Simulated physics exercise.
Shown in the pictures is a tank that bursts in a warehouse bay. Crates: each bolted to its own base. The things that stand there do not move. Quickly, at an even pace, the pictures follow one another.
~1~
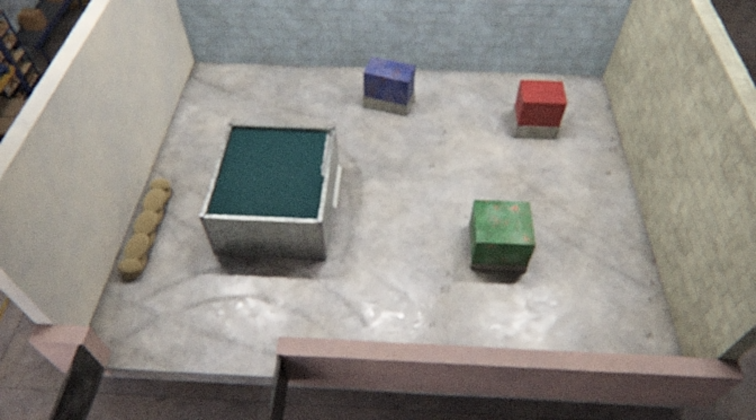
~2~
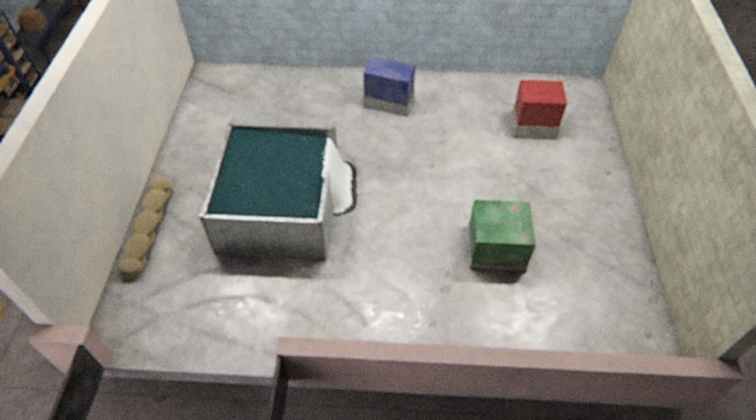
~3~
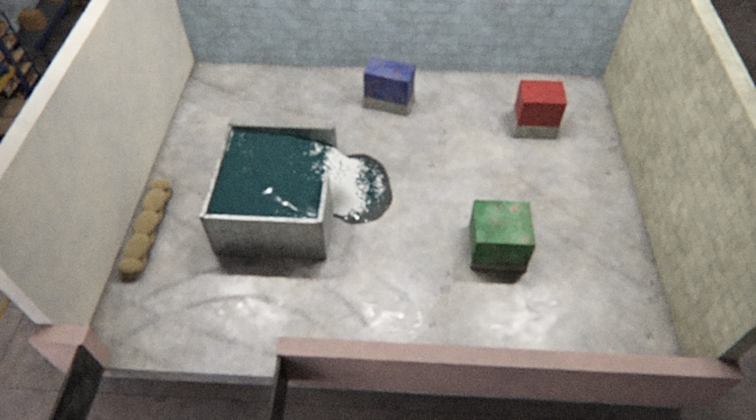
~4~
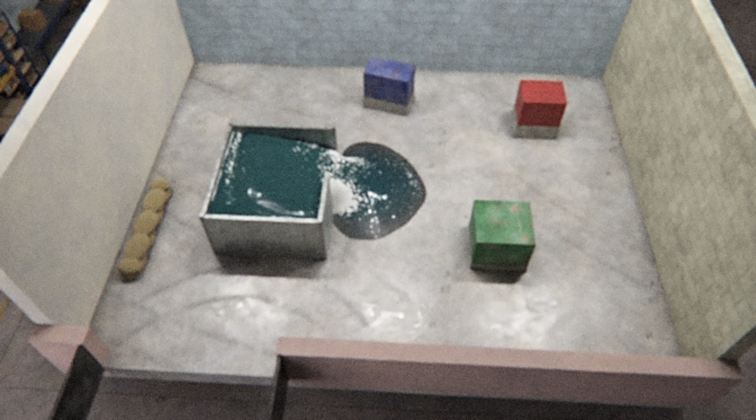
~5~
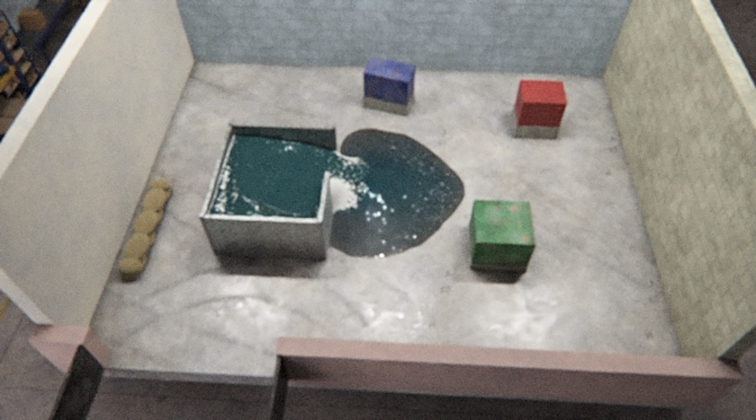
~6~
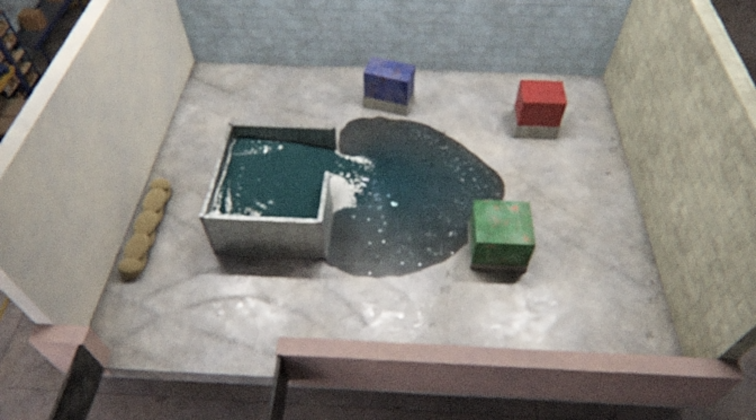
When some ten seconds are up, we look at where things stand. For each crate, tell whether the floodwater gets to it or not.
Result: Green crate: Reached by water, blue crate: Kept safe, red crate: Kept safe.
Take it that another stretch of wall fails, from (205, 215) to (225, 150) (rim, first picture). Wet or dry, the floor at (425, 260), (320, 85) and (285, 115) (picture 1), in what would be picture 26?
First spot unwetted, second drenched, third drenched.
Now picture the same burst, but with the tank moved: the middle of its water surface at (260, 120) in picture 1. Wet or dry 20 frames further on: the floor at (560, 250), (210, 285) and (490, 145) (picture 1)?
Results in order - swamped, left untouched, swamped.
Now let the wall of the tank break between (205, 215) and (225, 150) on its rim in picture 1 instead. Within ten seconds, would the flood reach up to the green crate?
I'd say the green crate is untouched.
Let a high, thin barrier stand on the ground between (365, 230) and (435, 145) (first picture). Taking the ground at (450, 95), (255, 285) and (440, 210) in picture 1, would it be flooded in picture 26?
One by one: Soaked, spared, spared.
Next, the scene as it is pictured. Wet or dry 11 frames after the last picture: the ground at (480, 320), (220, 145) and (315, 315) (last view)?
Status by point, in sequence: Waterlogged; unwetted; unwetted.
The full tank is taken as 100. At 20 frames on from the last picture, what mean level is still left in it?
That comes to some 32 per cent.
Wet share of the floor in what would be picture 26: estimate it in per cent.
About 50 per cent.
A moment on, water covers 30 % of the floor; the green crate water round its plinth, the blue crate water round its plinth, the red crate water round its plinth.
Next, water covers 40 % of the floor; the green crate water round its plinth, the blue crate water round its plinth, the red crate water round its plinth.
Then, water covers 50 % of the floor; the green crate water round its plinth, the blue crate water round its plinth, the red crate water round its plinth.
Later, water covers 65 % of the floor; the green crate water round its plinth, the blue crate water round its plinth, the red crate water round its plinth.
In the end, water covers 95 % of the floor; the green crate was topped, the blue crate stayed above the water, the red crate stayed above the water.
